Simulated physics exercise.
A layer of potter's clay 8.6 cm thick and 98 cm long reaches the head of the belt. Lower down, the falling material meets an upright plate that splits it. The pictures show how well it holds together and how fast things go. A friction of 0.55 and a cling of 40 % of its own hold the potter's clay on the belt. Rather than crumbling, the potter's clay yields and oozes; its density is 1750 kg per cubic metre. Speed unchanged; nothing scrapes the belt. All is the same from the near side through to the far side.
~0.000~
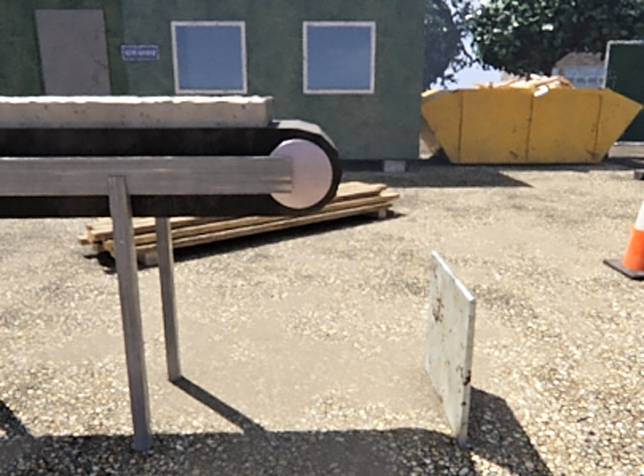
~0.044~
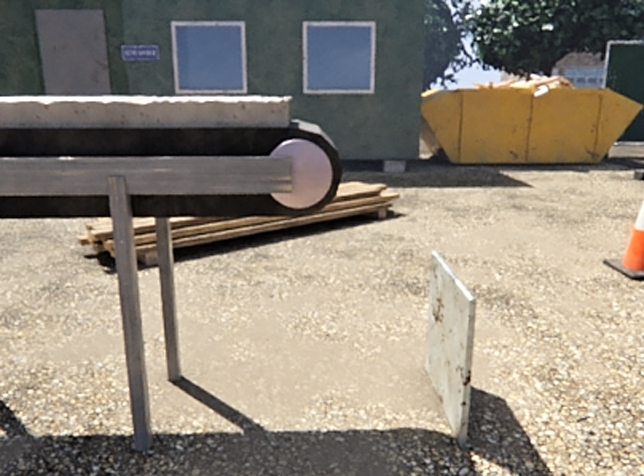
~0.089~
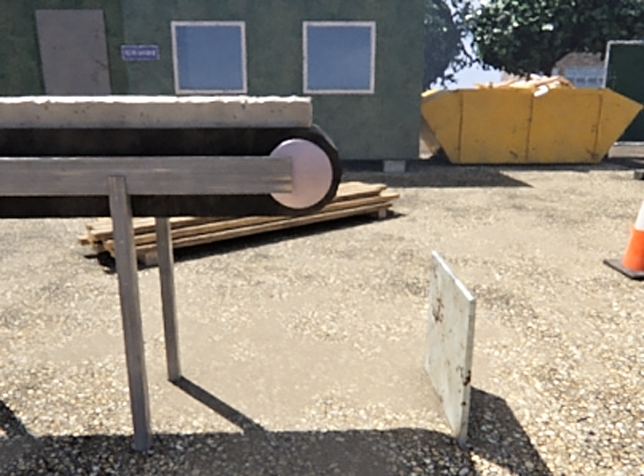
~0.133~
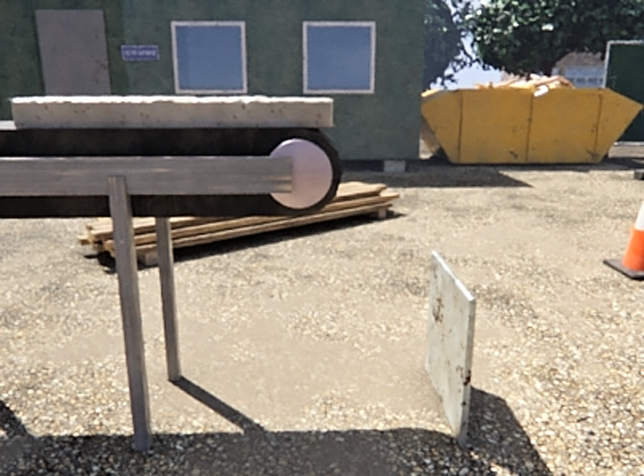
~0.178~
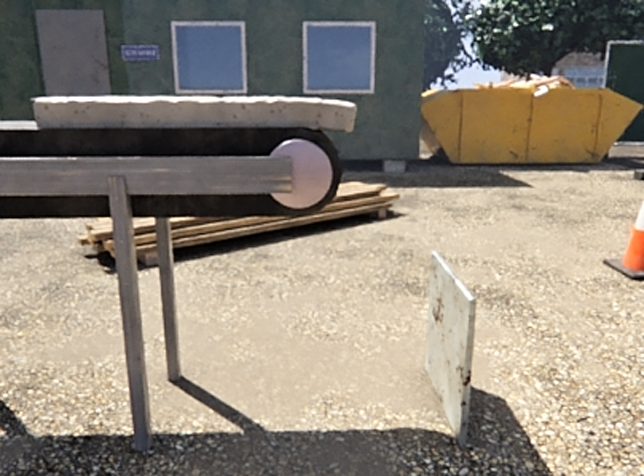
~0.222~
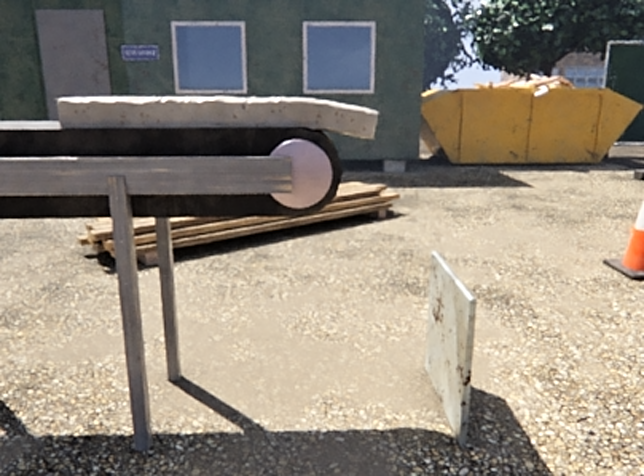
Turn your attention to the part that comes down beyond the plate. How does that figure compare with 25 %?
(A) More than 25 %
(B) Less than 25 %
A, more than 25 %.
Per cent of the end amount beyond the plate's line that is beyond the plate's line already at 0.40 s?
Roughly 0 %.
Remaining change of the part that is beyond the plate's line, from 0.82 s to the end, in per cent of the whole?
Roughly 25 %.
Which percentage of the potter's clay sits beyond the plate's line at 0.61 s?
10 %.
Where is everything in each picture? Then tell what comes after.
Foremost bit of the potter's clay at (265, 120), in the first picture.
Foremost bit of the potter's clay at (287, 100), in the second picture.
Foremost bit of the potter's clay at (310, 109), 4 % of it past the top of the roller, in one piece, in the third picture.
Foremost bit of the potter's clay at (332, 108), 11 % of it past the top of the roller, in one piece, in the fourth picture.
Foremost bit of the potter's clay at (355, 112), 18 % of it past the top of the roller, in one piece, in the fifth picture.
Foremost bit of the potter's clay at (377, 120), 25 % of it past the top of the roller, in one piece, in the sixth picture.
After 0.40 s, 0 % is beyond the plate's line.
After 0.61 s, 10 % is beyond the plate's line.
After 0.82 s, 15 % is beyond the plate's line.
After 1.03 s, 40 % is beyond the plate's line.
After 2.15 s, 40 % is beyond the plate's line.
